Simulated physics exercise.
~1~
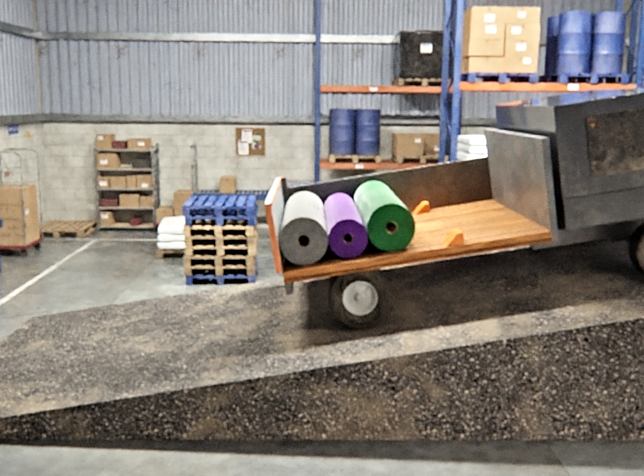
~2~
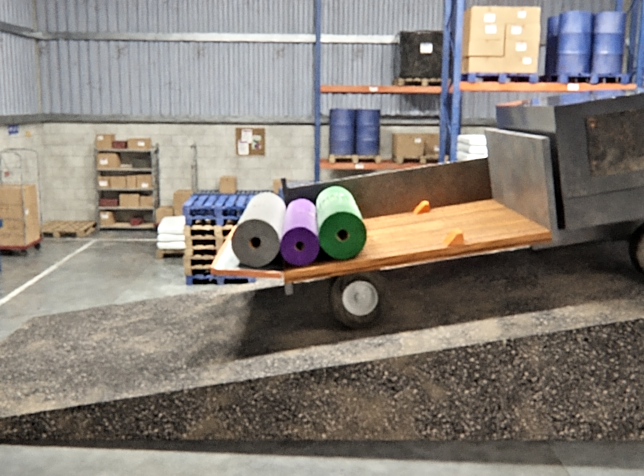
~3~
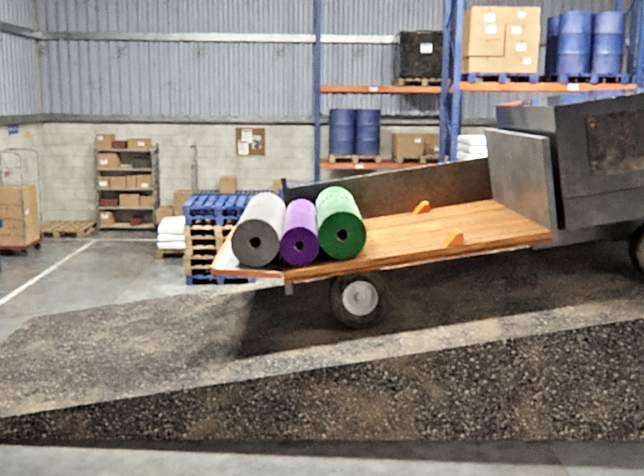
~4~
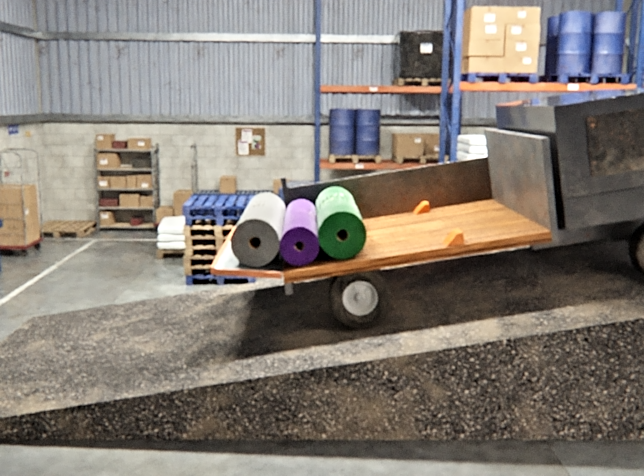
In a warehouse, a sloping truck's tailgate drops and three rolls shift left, staying aboard.
